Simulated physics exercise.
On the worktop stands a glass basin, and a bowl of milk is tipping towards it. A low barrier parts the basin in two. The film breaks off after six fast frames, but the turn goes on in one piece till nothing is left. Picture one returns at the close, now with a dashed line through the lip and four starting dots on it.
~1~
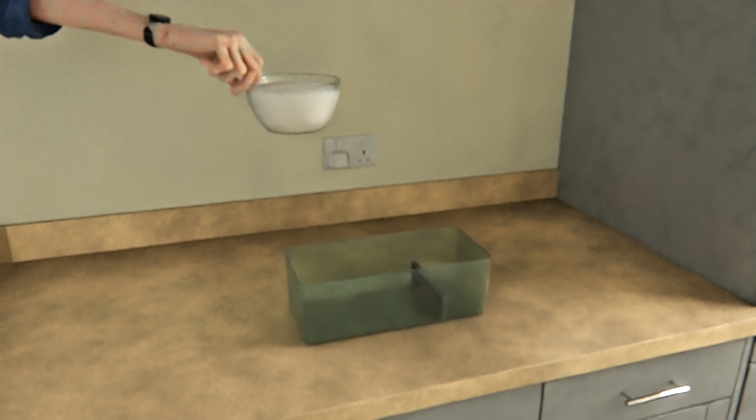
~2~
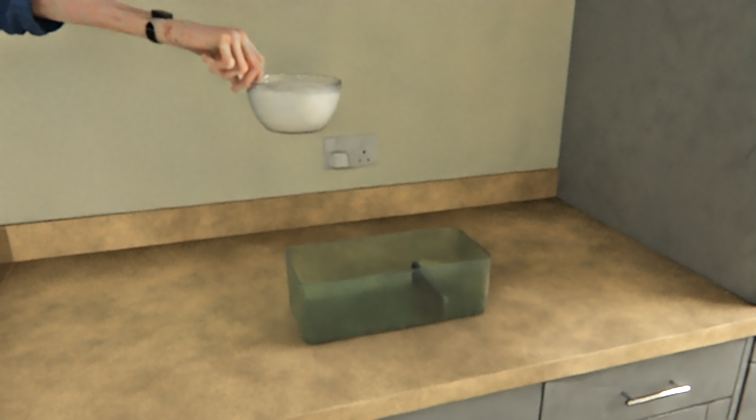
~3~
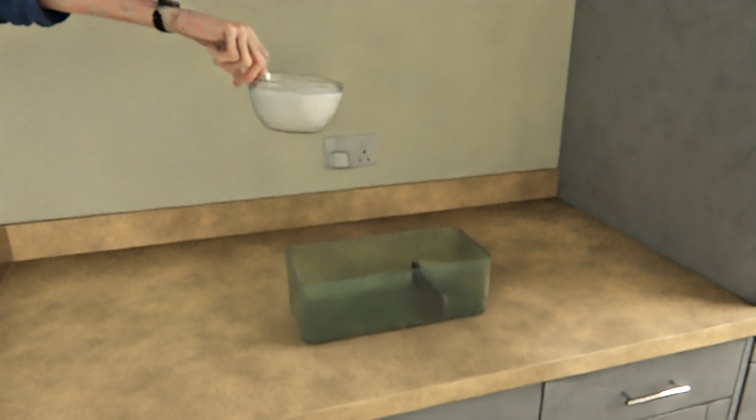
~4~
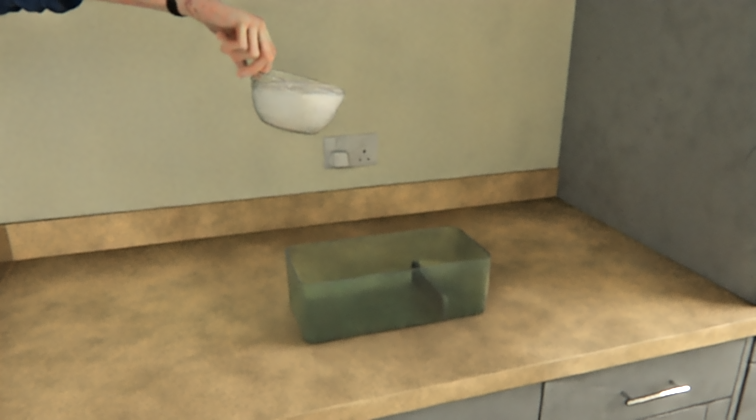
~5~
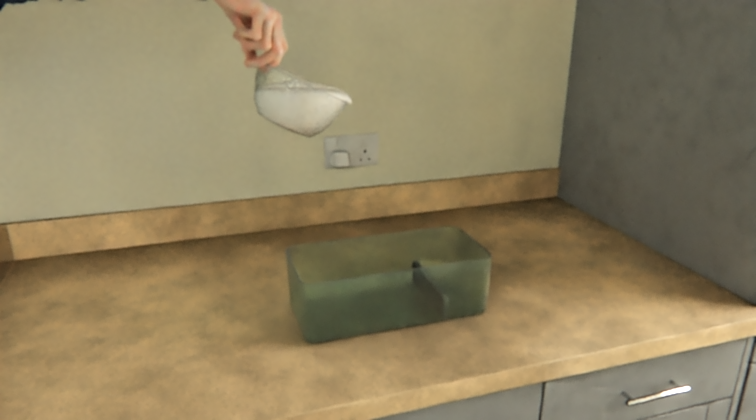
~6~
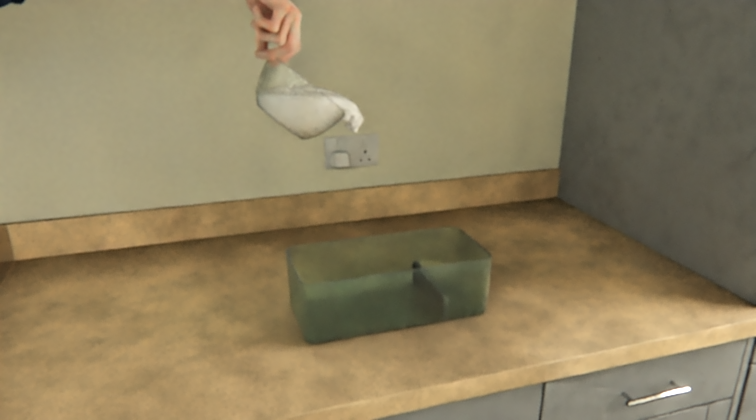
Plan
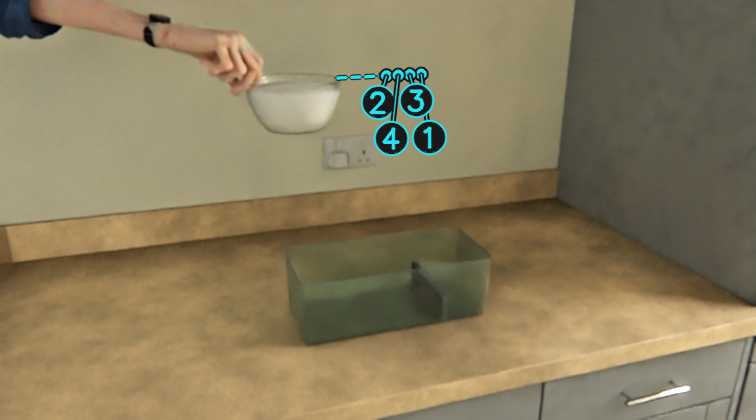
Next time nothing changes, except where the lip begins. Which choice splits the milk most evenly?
Dot 2.
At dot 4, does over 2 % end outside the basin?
Yes.
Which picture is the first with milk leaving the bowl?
Picture 5.
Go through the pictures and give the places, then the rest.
Upright, lip at (337, 78); basin from (303, 343) to (484, 311); top of the wall at (429, 278); nothing has left yet, in the first frame.
Upright, lip at (338, 79); nothing has left yet, in the second frame.
Tipped about 7°, lip at (340, 83); nothing has left yet, in the third frame.
Tipped about 16°, lip at (342, 90); nothing has left yet, in the fourth frame.
Tipped about 27°, lip at (344, 99); milk is over the lip, down to (344, 99), in the fifth frame.
Tipped about 40°, lip at (343, 111); milk is over the lip, down to (352, 129), in the sixth frame.
On the marked copy, 1 at (421, 74); 2 at (386, 75); 3 at (409, 74); 4 at (398, 75).
If 1 is chosen, about 26 % ends left of the wall and 63 % right of it; 11 % is lost outside.
If 2 is chosen, about 49 % ends left of the wall and 46 % right of it; 5 % is lost outside.
If 3 is chosen, about 30 % ends left of the wall and 67 % right of it; 3 % is lost outside.
If 4 is chosen, about 36 % ends left of the wall and 58 % right of it; 6 % is lost outside.
